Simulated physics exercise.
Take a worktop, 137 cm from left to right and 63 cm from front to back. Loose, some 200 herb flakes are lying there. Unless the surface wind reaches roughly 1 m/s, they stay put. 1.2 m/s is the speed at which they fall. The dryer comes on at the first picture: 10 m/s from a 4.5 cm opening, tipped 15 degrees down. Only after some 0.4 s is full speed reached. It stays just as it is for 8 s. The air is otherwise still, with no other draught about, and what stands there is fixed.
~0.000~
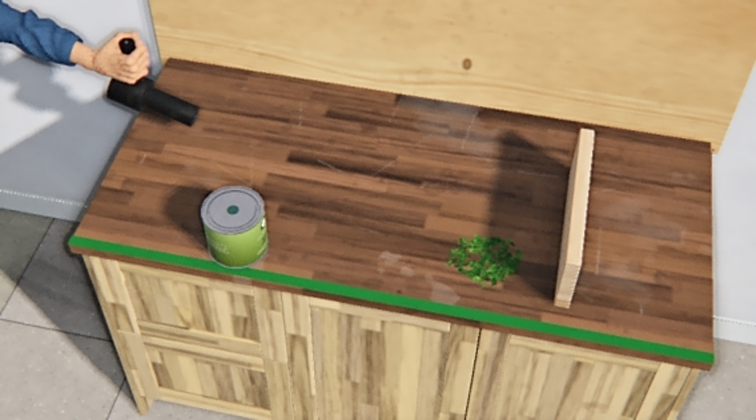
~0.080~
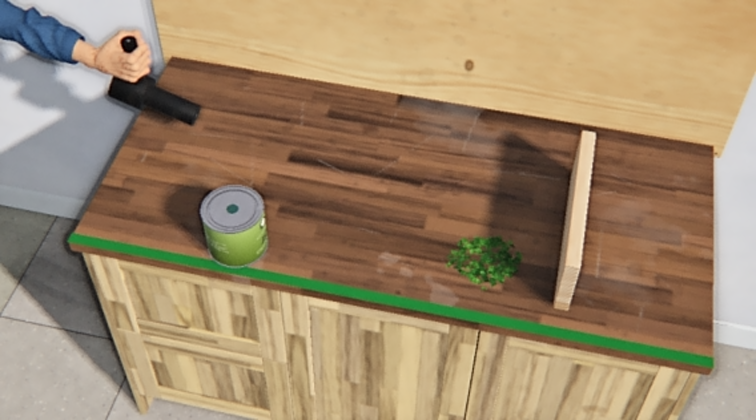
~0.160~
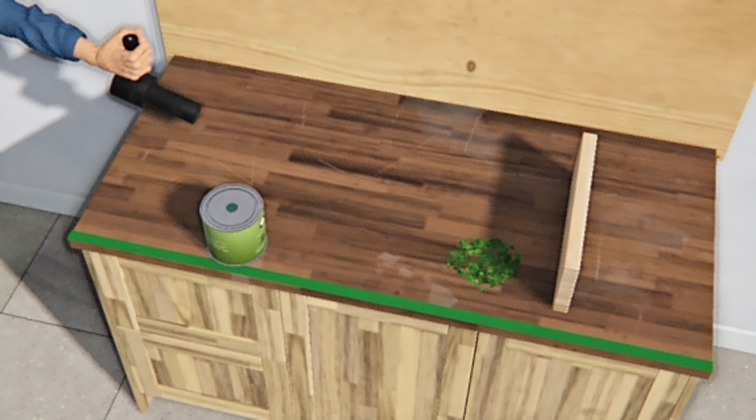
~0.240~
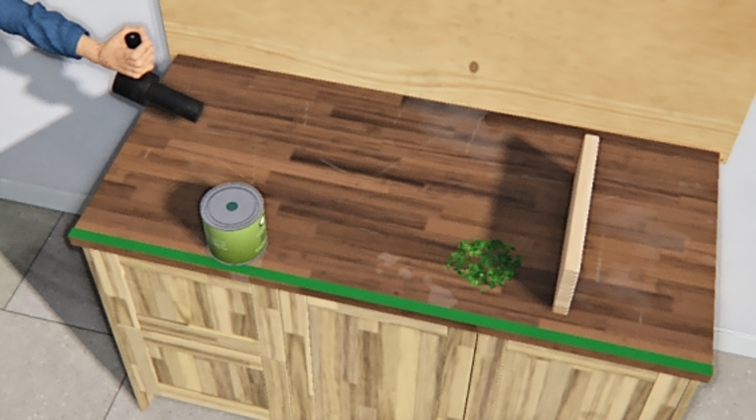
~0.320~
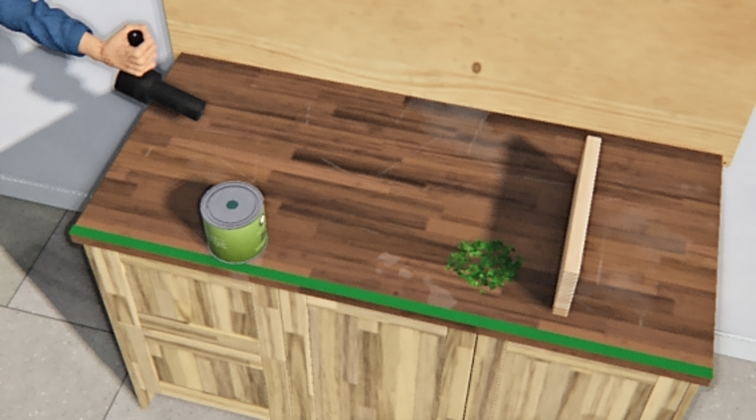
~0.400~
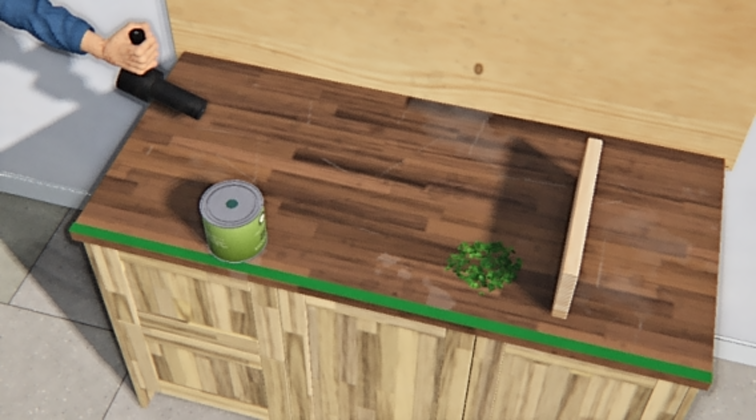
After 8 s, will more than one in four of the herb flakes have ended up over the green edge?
Beyond one in four.
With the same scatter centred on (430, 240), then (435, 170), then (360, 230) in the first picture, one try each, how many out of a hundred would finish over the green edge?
100 %, 0 %, 100 %.
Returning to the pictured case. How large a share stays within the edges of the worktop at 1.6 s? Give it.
Close to 0 in a hundred remain at that time.
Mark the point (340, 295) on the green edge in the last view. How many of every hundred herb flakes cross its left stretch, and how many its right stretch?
About 0 per cent left, about 100 per cent right.
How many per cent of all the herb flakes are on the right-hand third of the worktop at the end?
Some 0 per cent.
After 1.6 s, 0 % are on the move or not yet settled, 100 % are over the green edge.
After 2.6 s, 0 % are on the move or not yet settled, 100 % are over the green edge.
After 4.4 s, 0 % are on the move or not yet settled, 100 % are over the green edge.
After 8.0 s, at the end, 100 % are over the green edge.
